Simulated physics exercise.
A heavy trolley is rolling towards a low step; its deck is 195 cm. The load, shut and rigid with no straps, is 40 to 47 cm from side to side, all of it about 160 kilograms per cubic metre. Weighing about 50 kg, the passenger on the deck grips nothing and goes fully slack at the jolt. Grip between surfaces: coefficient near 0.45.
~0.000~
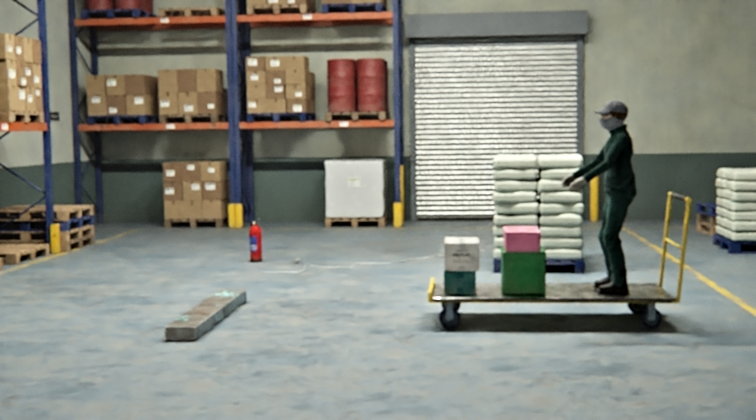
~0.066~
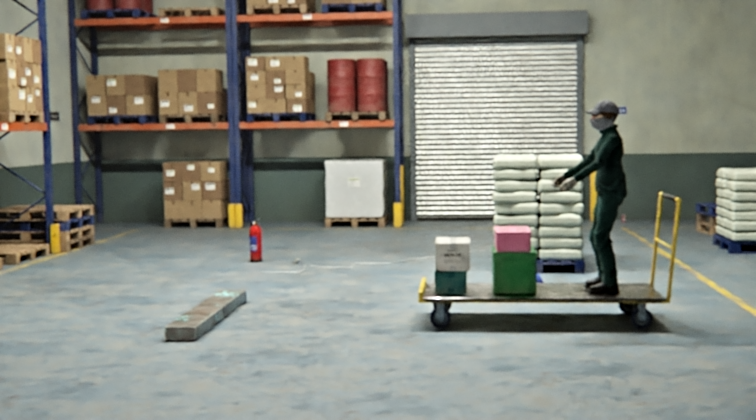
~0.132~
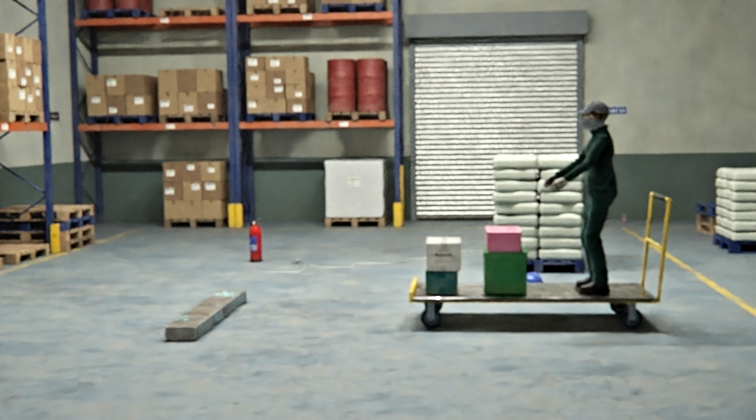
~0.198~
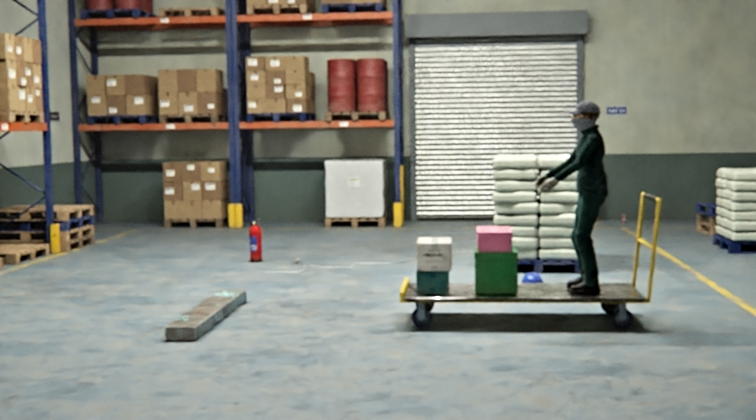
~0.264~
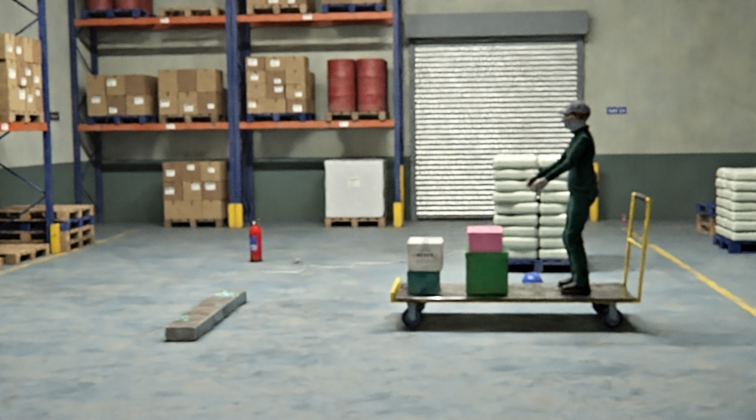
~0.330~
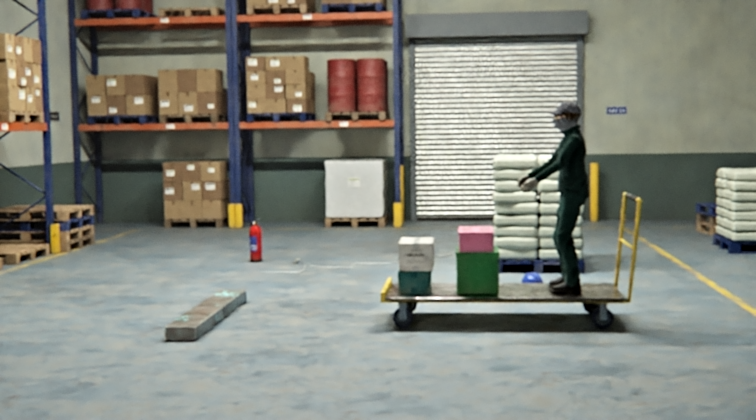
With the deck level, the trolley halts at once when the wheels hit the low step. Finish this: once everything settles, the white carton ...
Once everything settles, the white carton is still on the deck.
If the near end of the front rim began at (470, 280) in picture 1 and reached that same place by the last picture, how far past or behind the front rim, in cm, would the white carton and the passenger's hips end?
White 90 past, hips 70 behind.
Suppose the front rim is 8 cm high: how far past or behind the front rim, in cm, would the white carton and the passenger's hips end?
Then white 10 behind, hips 130 behind.
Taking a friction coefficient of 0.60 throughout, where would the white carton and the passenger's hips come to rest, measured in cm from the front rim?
Result: White item 20 short of the rim; hips 130 short of it too.
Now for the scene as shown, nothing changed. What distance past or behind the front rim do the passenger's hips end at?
Some 130 cm behind it.
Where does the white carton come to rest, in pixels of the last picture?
(224, 255).
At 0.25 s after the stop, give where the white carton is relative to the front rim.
Behind the rim by about 10 cm.
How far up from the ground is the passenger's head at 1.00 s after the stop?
Height: Approx. 80 cm above ground.
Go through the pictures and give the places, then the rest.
White carton (462, 254), green tote (523, 270), rim corner (430, 298); 189 cm still to roll, in the first picture.
White carton (453, 254), green tote (514, 270), rim corner (420, 298); 181 cm still to roll, in the second picture.
White carton (444, 254), green tote (505, 270), rim corner (411, 298); 173 cm still to roll, in the third picture.
White carton (435, 254), green tote (496, 270), rim corner (401, 298); 166 cm still to roll, in the fourth picture.
White carton (426, 254), green tote (486, 270), rim corner (392, 298); 158 cm still to roll, in the fifth picture.
White carton (417, 254), green tote (477, 270), rim corner (383, 298); 150 cm still to roll. Speed about 1.2 m/s, in the sixth picture.
Impact comes at 1.62 s.
After 2.17 s the white carton is 10 cm behind the rim, tilted 0°, near (224, 255) in the last picture's view.
After 2.62 s the white carton is 10 cm behind the rim, tilted 0°, near (224, 255) in the last picture's view.
At rest, 2.8 s, nothing is past the rim; behind it, pink tote, white carton, teal carton, green tote and the passenger's hips.
